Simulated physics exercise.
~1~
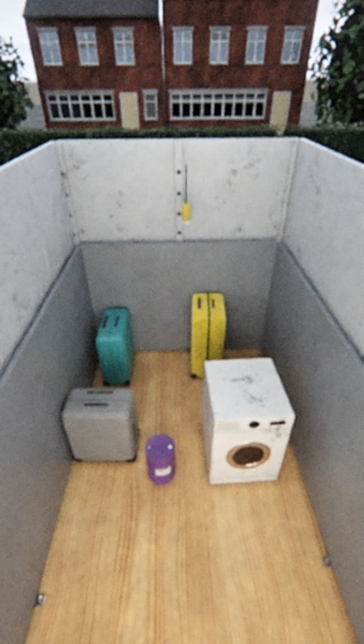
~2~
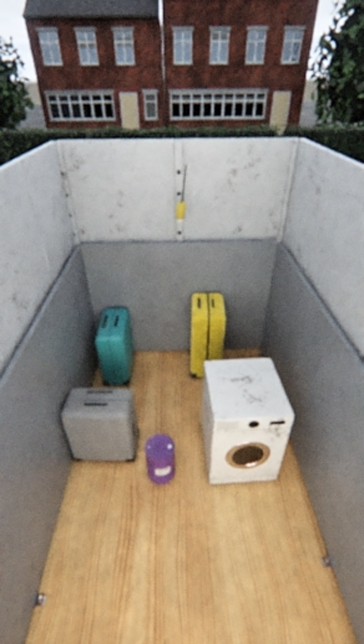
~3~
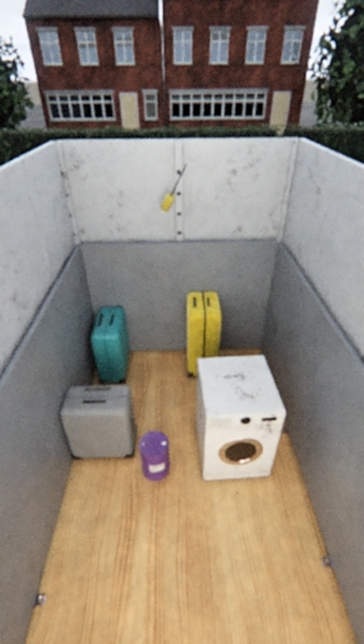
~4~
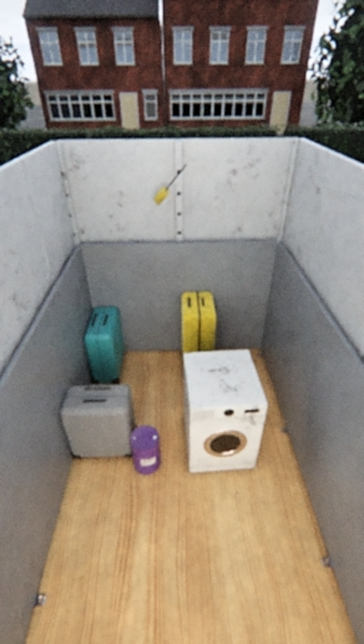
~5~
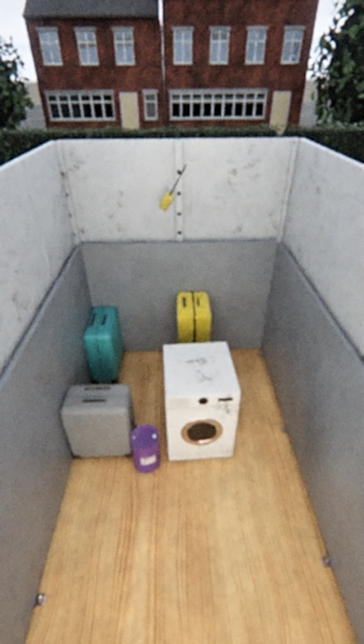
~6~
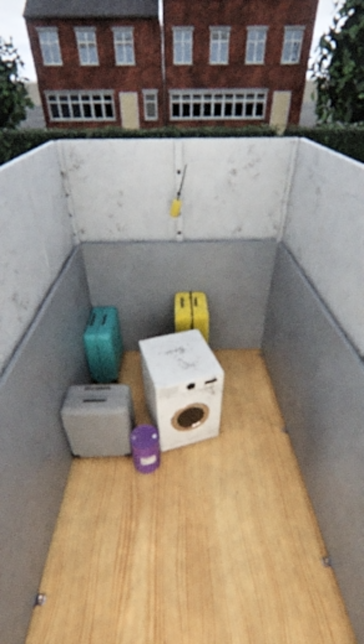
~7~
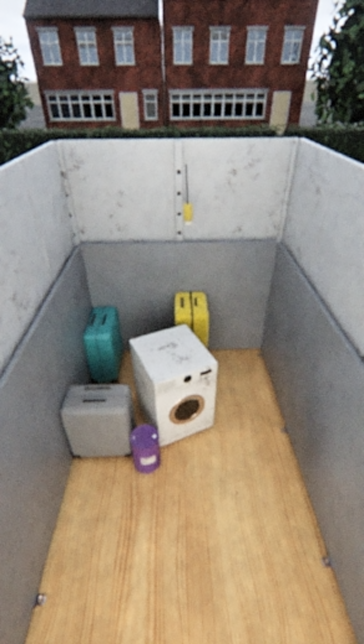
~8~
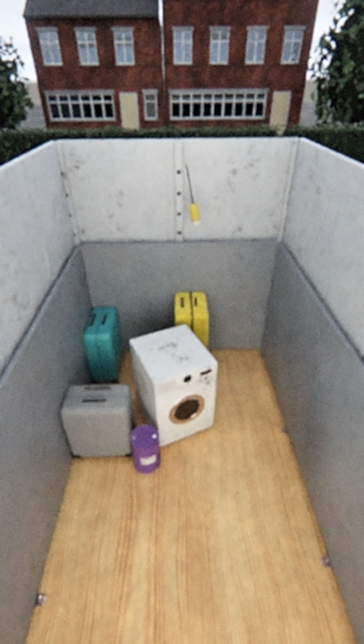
In an open van load bay, a white washing machine slides left and back, turning slightly, stopping upright among barely shifted cases.
